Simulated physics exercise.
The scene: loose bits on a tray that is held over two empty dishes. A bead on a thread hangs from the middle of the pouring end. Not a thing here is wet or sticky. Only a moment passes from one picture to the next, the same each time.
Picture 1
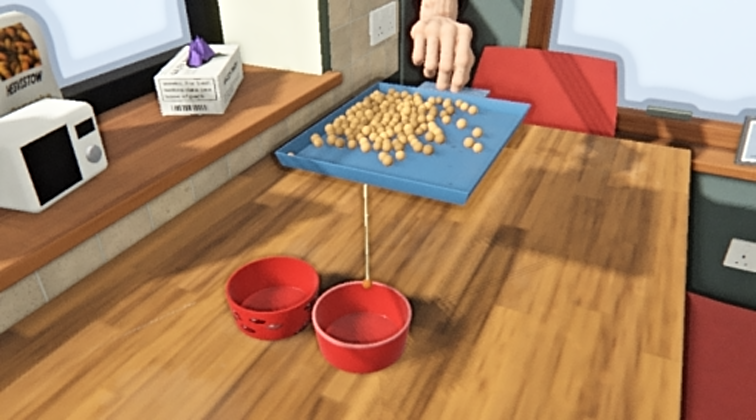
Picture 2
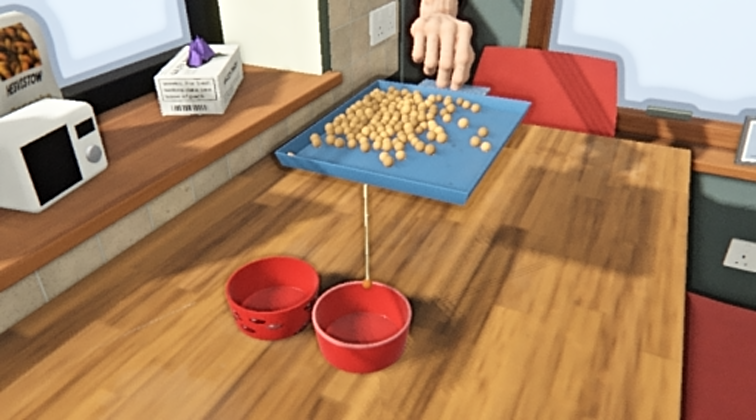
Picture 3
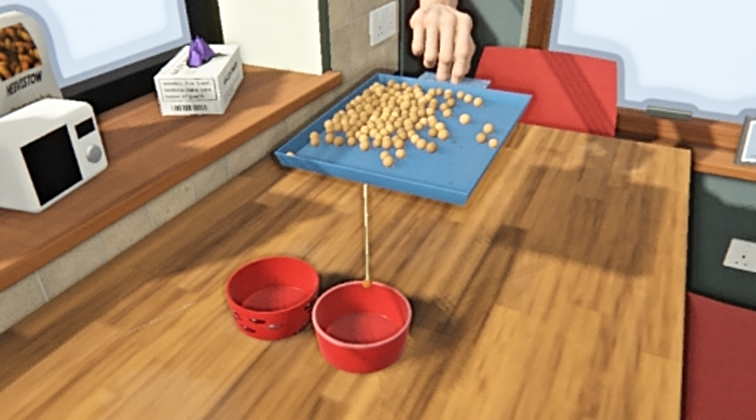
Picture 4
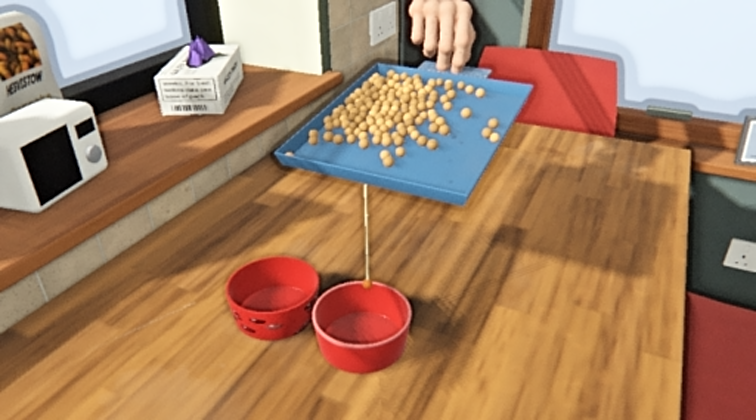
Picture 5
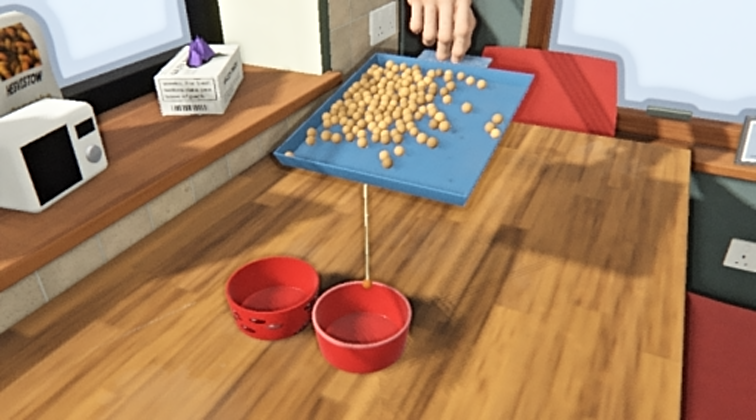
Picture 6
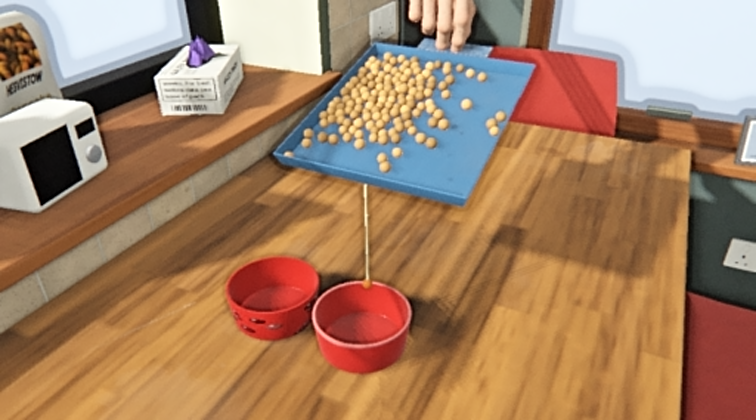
At the start, a hand holds a level blue tray of round wooden beads above two empty red dishes on a wooden table, a bead hanging on a thread below its front edge. The hand then raises the far end, slanting the tray gradually toward the dishes, and the loose beads shift slightly.
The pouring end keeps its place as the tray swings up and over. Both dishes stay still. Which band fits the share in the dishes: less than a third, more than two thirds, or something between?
The dishes will hold one to two thirds of the load.
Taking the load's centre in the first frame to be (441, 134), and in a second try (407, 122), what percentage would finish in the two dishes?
Close to 50 %, followed by close to 50 %.
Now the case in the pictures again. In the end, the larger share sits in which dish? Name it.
That's the right side.
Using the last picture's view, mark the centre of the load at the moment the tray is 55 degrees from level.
The middle of the load sits near (360, 167).
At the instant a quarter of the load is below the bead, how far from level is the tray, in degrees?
I'd say close to 70 degrees.
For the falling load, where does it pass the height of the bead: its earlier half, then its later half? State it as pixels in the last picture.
Near (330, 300) and later near (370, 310).
Just after the last frame, tray tipped steeply; the larger part on the tray; about a tenth in the right dish; just a few in the left dish; just a few outside both; about a tenth in the air.
A moment on, tray tipped right over; about a tenth on the tray; roughly a third in the right dish; about a tenth in the left dish; roughly a third outside both; roughly a quarter in the air.
Further on, tray tipped past a quarter turn; roughly a third in the right dish; roughly a quarter in the left dish; roughly half outside both.
When it is over, tray tipped past a quarter turn; roughly a third in the right dish; roughly a quarter in the left dish; roughly half outside both.
